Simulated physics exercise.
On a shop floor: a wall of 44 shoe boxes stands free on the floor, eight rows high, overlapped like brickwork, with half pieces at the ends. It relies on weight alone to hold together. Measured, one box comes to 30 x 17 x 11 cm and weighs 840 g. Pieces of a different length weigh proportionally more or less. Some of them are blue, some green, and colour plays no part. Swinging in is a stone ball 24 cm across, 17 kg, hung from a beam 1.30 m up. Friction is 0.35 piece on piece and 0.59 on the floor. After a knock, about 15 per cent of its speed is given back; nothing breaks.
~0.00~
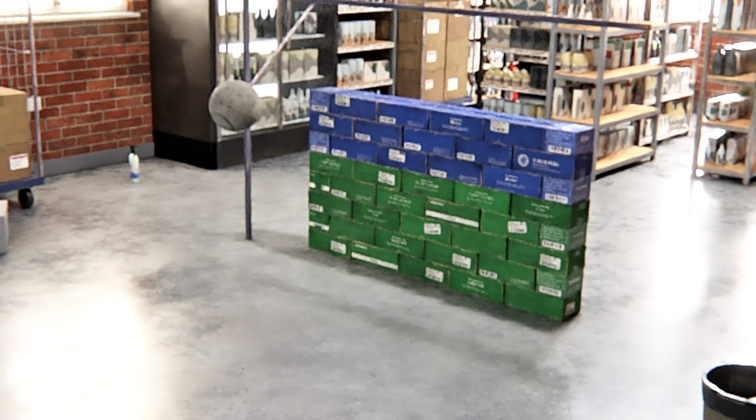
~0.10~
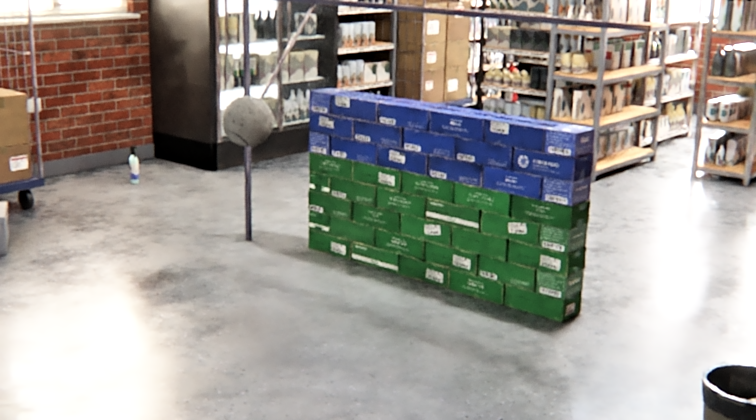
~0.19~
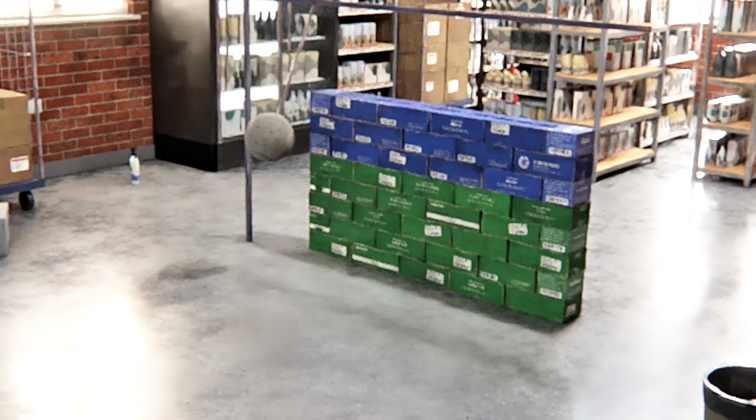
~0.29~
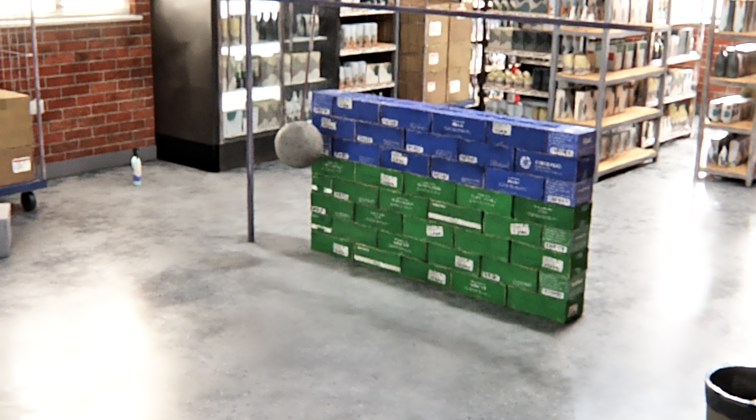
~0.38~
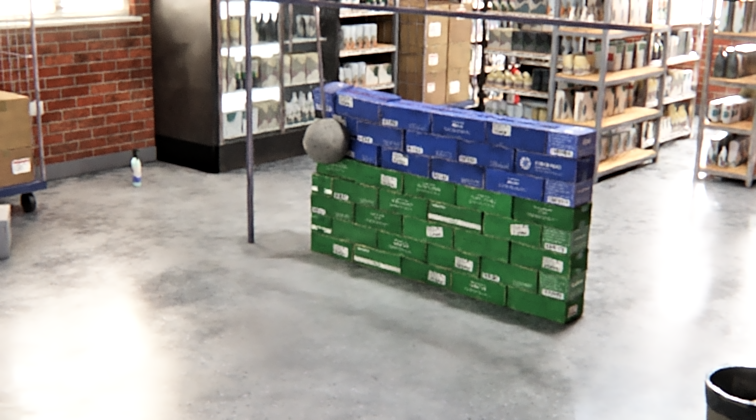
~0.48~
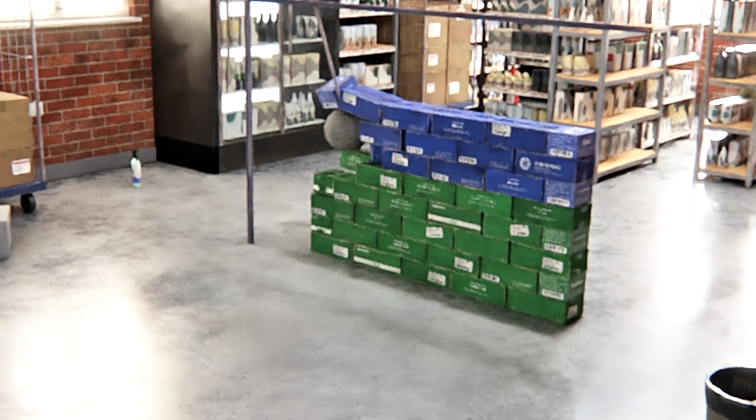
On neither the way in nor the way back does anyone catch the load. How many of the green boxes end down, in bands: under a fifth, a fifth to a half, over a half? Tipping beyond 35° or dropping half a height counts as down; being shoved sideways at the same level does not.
Under a fifth.
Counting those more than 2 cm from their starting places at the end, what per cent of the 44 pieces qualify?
The shifted ones make up 20 per cent.
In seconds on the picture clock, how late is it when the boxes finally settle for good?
Roughly 3.5 seconds.
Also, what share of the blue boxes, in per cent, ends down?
Blue: 40%.
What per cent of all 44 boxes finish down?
About 20% of them.
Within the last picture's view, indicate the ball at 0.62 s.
(366, 110) or so.
After 0.62 s, line 36° past plumb; 1 of the 27 green boxes down (4 of 44 in all colours); top green box unmoved.
After 0.92 s, line 35° past plumb; 1 of the 27 green boxes down (5 of 44 in all colours); top green box unmoved.
After 1.46 s, line 34° before plumb; 1 of the 27 green boxes down (8 of 44 in all colours); top green box unmoved.
After 2.14 s, line 13° past plumb; 1 of the 27 green boxes down (8 of 44 in all colours); top green box unmoved.
In the end (3.6 s), line 25° before plumb; 2 of the 27 green boxes down (9 of 44 in all colours); top green box unmoved; top blue box unmoved. That is 7 per cent. From the last view, middles, top green box near (389, 176), top blue box near (525, 135).
